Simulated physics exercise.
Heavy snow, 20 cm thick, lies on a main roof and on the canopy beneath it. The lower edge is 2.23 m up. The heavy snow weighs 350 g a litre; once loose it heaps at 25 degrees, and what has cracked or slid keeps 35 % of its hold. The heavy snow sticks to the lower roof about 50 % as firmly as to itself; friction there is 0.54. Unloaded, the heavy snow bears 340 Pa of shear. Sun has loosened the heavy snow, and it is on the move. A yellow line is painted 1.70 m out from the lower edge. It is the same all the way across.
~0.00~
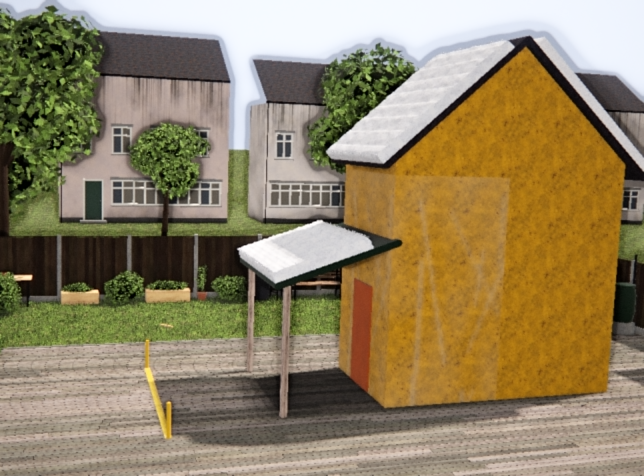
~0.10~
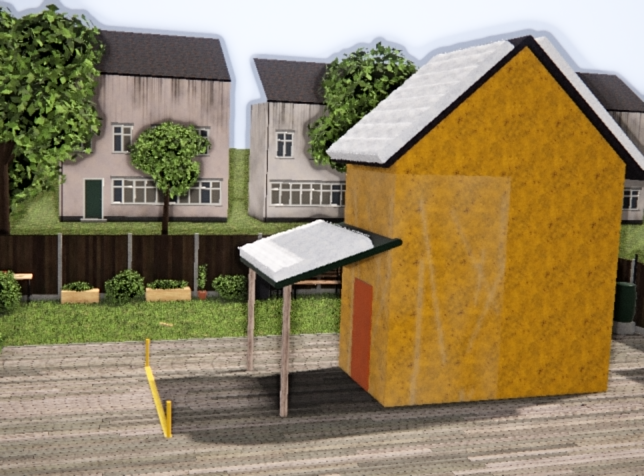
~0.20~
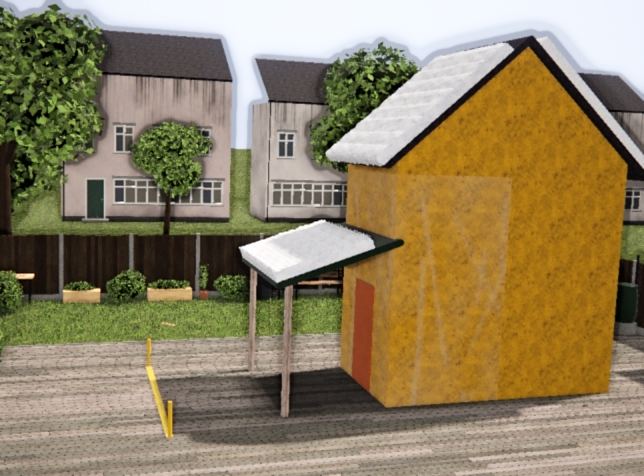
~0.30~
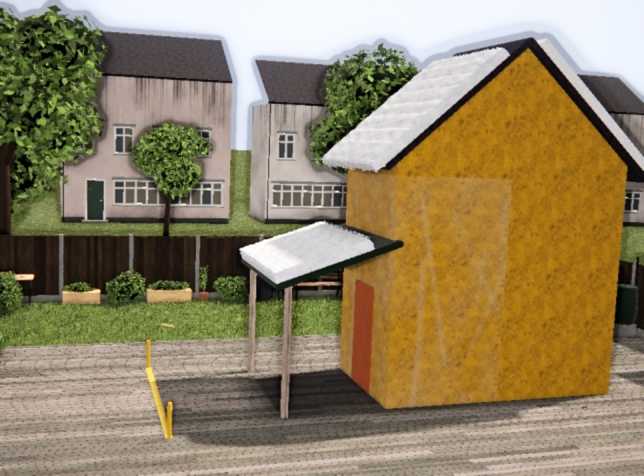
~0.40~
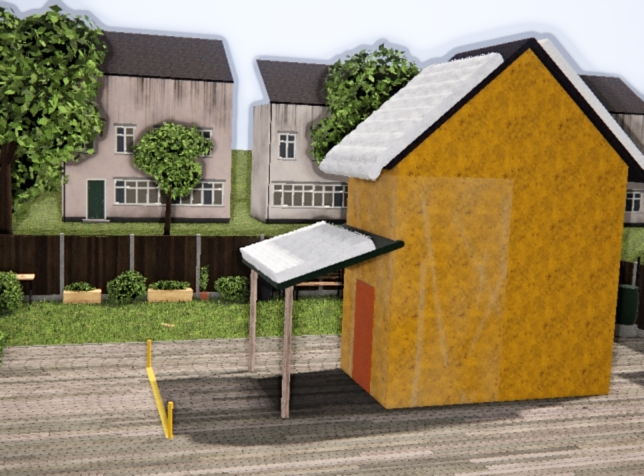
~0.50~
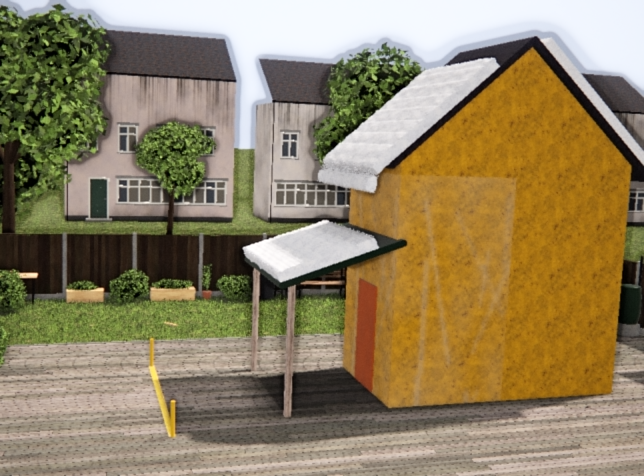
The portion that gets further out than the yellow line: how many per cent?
The portion that gets further out than the yellow line is near 45 %.
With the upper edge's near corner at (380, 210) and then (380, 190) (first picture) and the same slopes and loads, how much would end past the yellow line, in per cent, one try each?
In that order: 18 %, 35 %.
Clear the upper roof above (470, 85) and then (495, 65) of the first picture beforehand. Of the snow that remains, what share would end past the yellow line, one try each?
In turn about 30 %, 40 %.
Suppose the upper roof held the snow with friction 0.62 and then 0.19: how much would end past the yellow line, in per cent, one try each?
In that order: 20 %, 45 %.
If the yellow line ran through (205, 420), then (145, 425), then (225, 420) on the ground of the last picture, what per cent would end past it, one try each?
In that order: 55 %, 35 %, 60 %.
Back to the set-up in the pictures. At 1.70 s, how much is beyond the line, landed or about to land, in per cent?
About 0 %.
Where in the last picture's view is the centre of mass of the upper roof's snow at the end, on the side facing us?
Near (152, 381).
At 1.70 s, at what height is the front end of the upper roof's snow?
Some 0.0 m.
After 1.05 s, none is below the lower edge and 0 % is past the line.
After 1.70 s, 30 % is below the lower edge and 0 % is past the line.
After 2.35 s, 64 % is below the lower edge and 45 % is past the line.
After 3.00 s, 64 % is below the lower edge and 45 % is past the line.
After 3.10 s, at the end, 64 % is below the lower edge and 45 % is past the line.
